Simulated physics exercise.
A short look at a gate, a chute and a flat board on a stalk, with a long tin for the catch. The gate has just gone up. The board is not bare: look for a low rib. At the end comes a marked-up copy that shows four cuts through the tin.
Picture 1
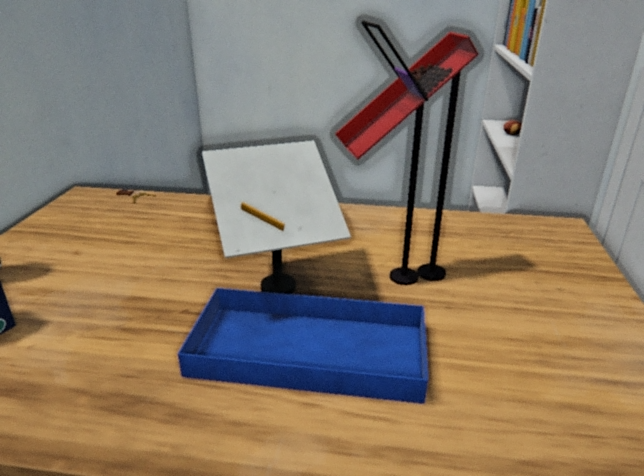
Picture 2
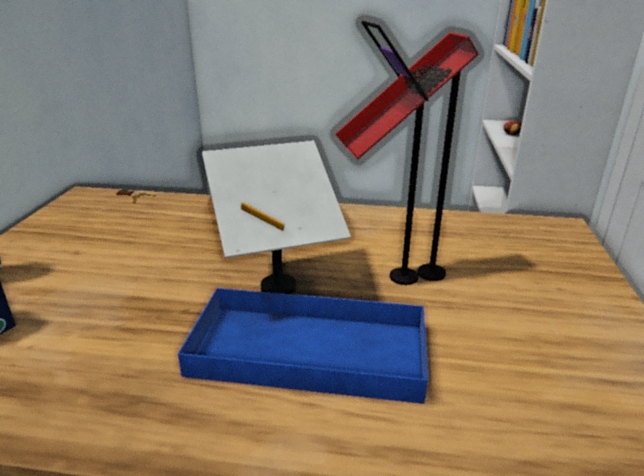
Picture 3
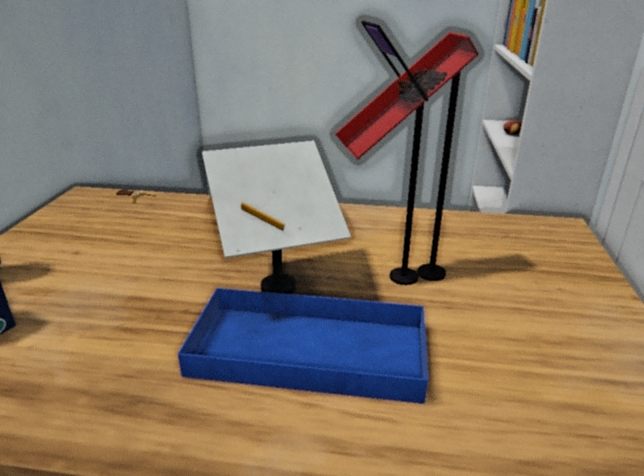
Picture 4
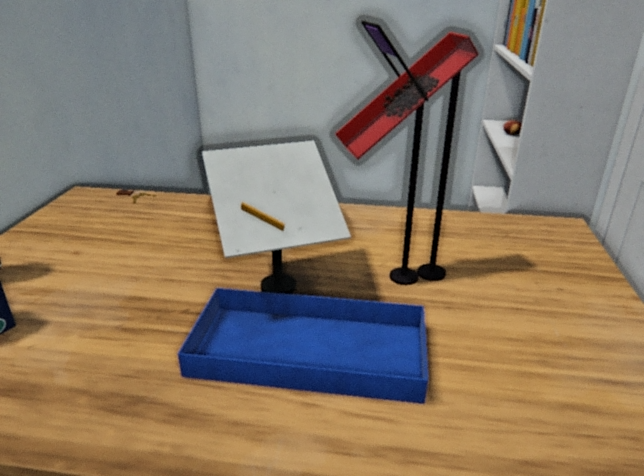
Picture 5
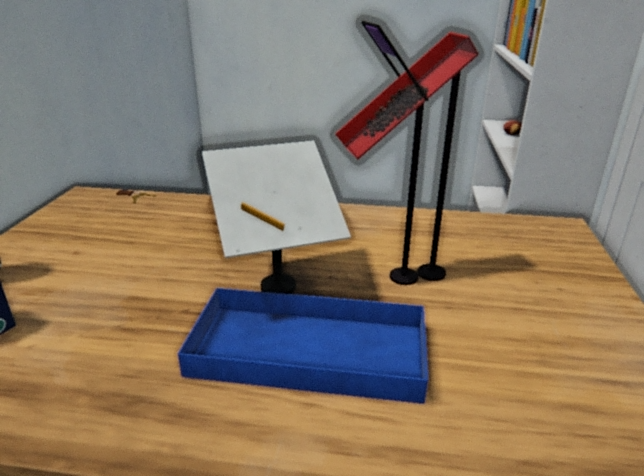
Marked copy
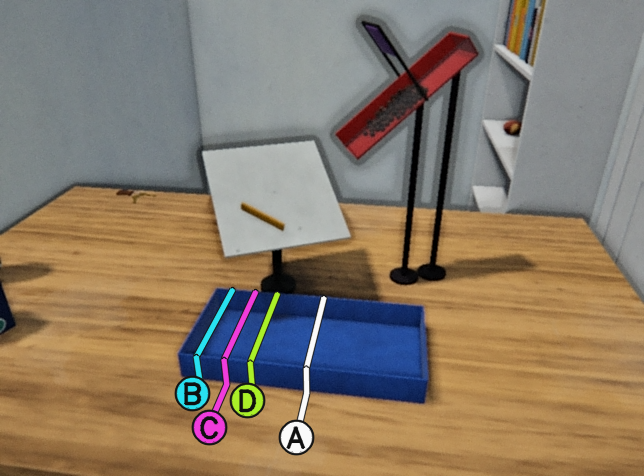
A tilted red chute on two thin black posts stands at the back right of a wooden table, seen from slightly above in a room with pale grey walls and shelves. Left of it, a white board with a low orange rib leans on a black stalk behind an empty blue tin. Small dark balls slide down the chute to the lower left past the raised gate, while the camera stays still.
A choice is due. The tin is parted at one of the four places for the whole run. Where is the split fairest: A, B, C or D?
It is A.
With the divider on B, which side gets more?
The right side.
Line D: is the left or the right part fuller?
More lands on the right.
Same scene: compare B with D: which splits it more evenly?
D.
On the marked copy, line A crosses the front rim at (306, 367); line B crosses the front rim at (196, 356); line C crosses the front rim at (224, 358); line D crosses the front rim at (250, 361).
Choosing A, of what is caught, close to half on the left of the divider, close to half on the right.
Choosing B, of what is caught, only a few on the left of the divider, all but a few on the right.
Choosing C, of what is caught, a small share on the left of the divider, all but a few on the right.
Choosing D, of what is caught, a small share on the left of the divider, the bulk on the right.
